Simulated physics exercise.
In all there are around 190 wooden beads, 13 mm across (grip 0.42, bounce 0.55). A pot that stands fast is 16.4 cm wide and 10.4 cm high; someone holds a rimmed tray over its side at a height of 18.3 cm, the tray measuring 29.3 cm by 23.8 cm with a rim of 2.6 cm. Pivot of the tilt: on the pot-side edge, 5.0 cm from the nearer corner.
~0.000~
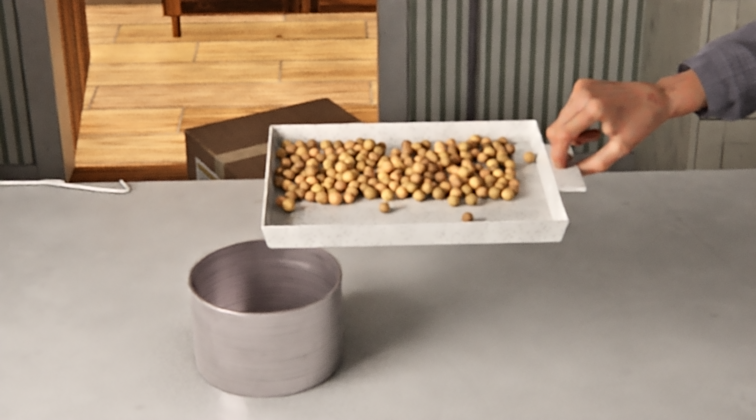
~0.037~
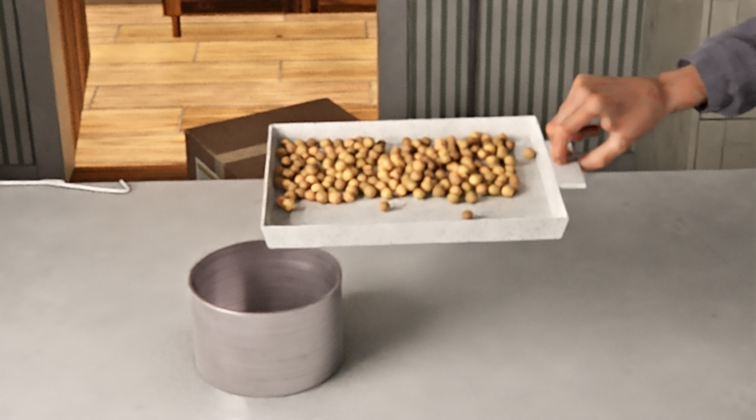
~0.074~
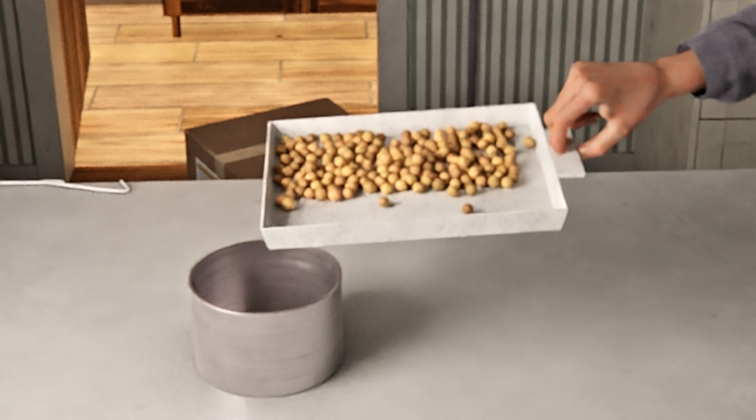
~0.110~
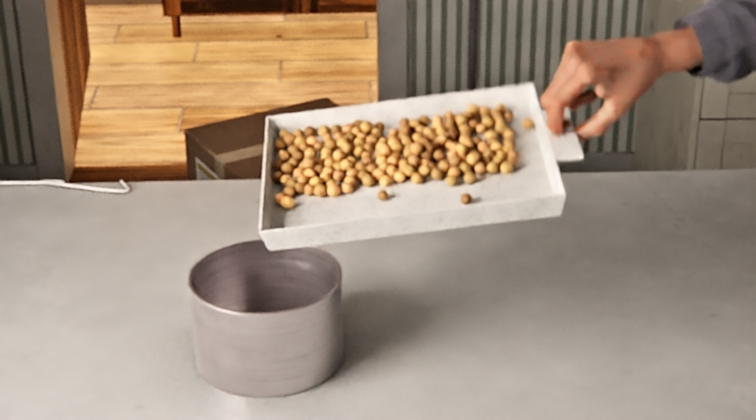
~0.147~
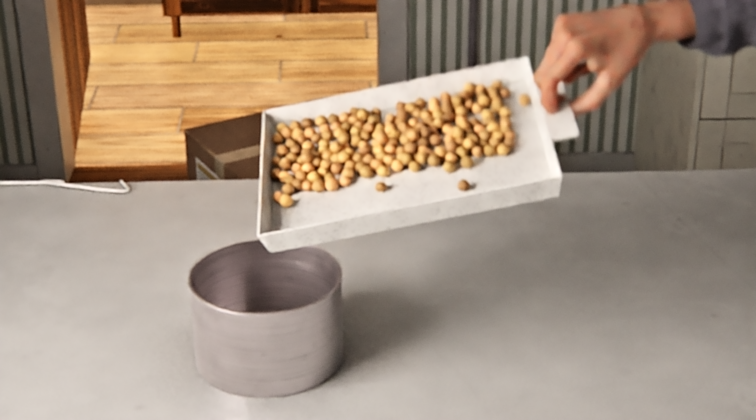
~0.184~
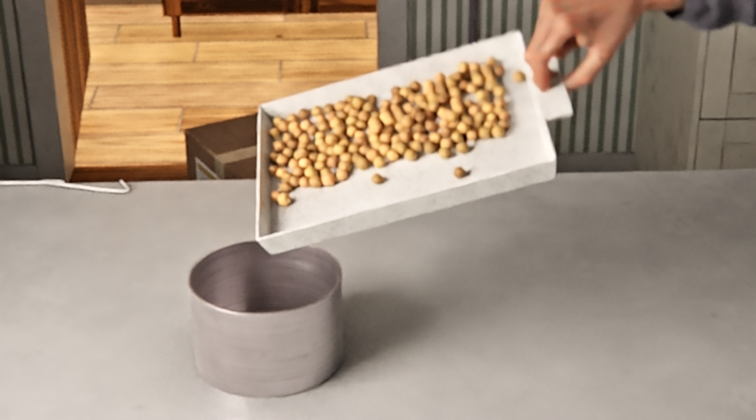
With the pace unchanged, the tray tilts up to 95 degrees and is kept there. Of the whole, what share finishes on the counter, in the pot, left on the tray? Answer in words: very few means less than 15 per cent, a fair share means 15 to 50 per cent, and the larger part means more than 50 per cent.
Counter: The larger part. Pot: Very few. Left on the tray: Very few.
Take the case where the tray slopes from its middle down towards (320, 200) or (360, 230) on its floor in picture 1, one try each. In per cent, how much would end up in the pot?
About 25 and 5 per cent.
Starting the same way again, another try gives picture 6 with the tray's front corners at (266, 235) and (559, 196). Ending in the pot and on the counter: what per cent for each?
That works out as pot 5 and counter 95.
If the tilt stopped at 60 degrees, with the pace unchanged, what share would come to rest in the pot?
It would be near 5 per cent.
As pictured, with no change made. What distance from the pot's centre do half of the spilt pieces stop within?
Some 26 centimetres.
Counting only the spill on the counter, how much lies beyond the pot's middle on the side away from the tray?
Some 90 per cent.
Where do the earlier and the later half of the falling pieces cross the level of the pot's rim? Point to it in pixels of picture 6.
First near (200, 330), then at (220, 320).
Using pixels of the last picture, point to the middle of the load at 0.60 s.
Estimated load position: Around (246, 206).
After 0.43 s, tilt 57 degrees; the tray holds 100 %, the pot 0 %.
After 0.60 s, tilt 83 degrees; the tray holds 90 %, the pot 0 %.
After 0.89 s, tilt 95 degrees; the tray holds 0 %, the pot 5 %.
At rest (1.9 s), counter 95 %, pot 5 %, tray 0 %.
